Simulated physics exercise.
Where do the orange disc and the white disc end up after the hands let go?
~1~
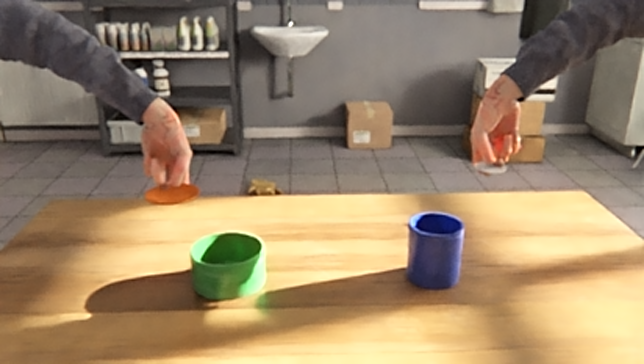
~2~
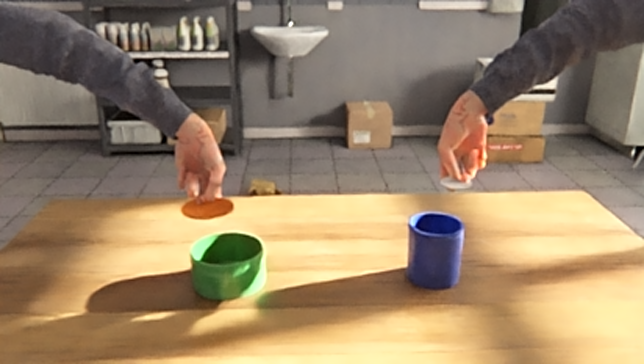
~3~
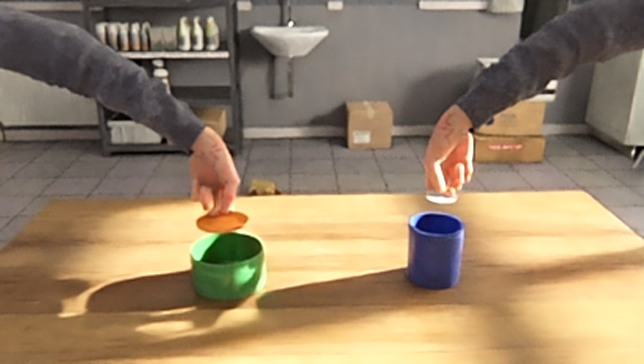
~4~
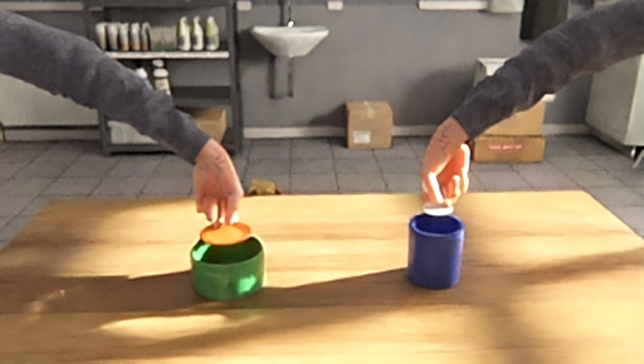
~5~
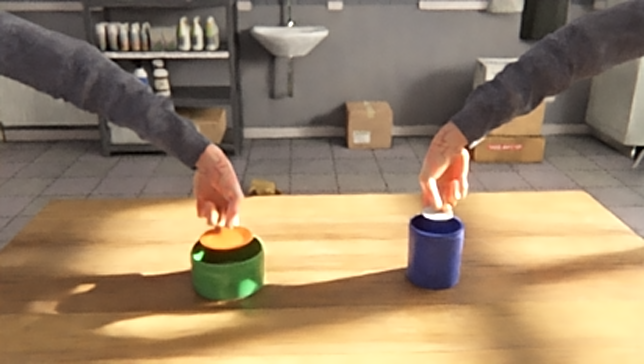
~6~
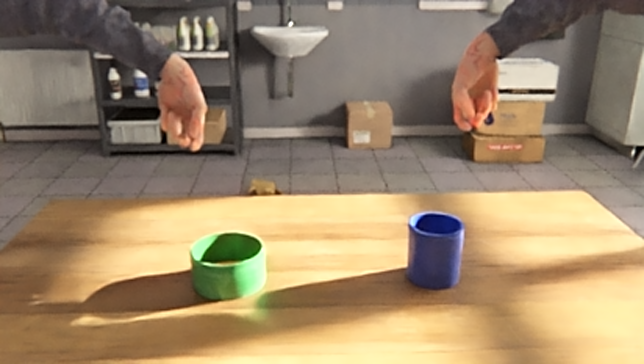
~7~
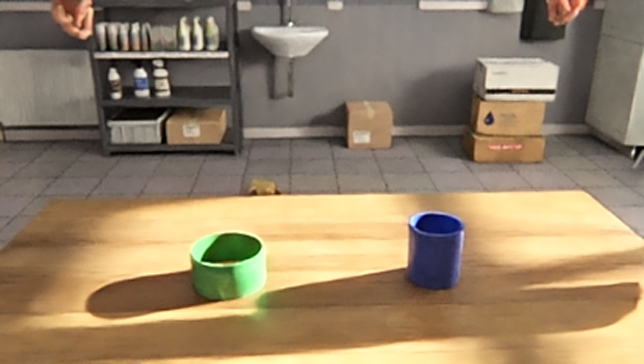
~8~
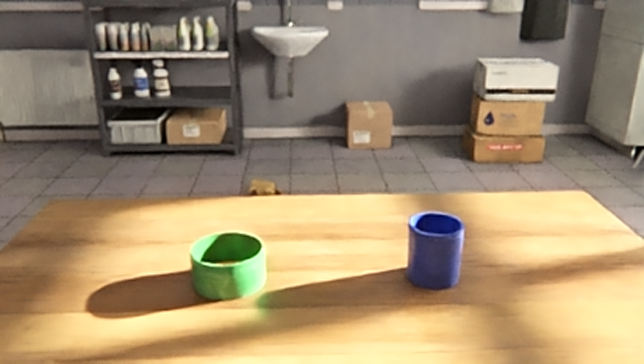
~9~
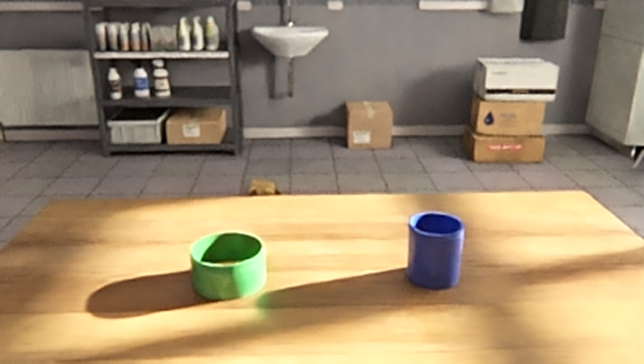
Neither stays on top as a lid. The orange disc drops inside the green pot and the white disc drops inside the blue one.
